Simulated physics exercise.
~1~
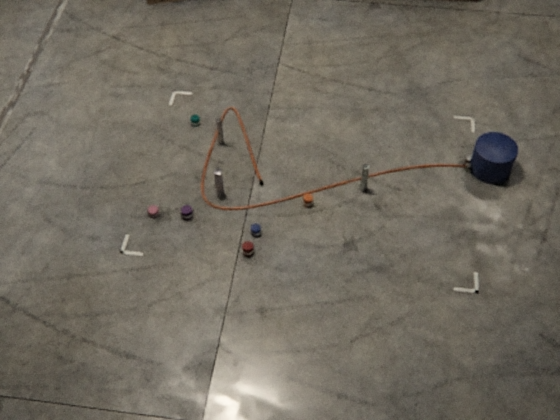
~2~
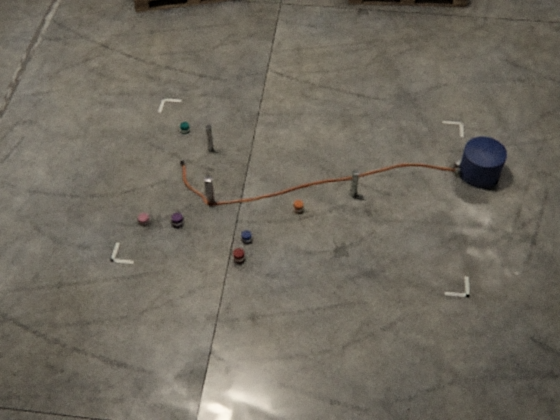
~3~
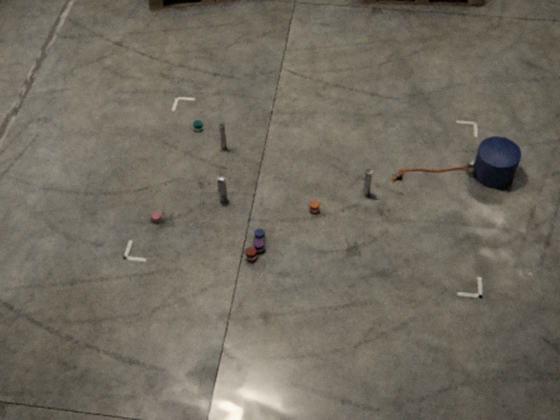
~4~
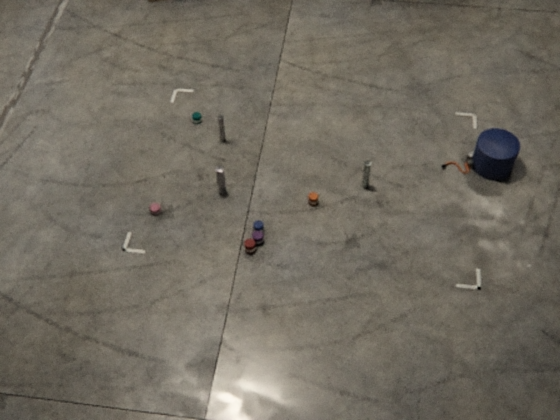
An orange lead trails from a squat blue drum at the right of a bare concrete floor, seen from above by a slightly swaying camera. It loops around steel posts at the left, amid small pink, purple, blue, red, orange and teal things and pale corner marks. The lead draws back toward the drum, its loop opening until the end rests beyond the left posts. It then retracts past them, and the purple piece now sits beside the blue and red ones. Finally only a short stub remains by the drum, the purple piece still in its new place.
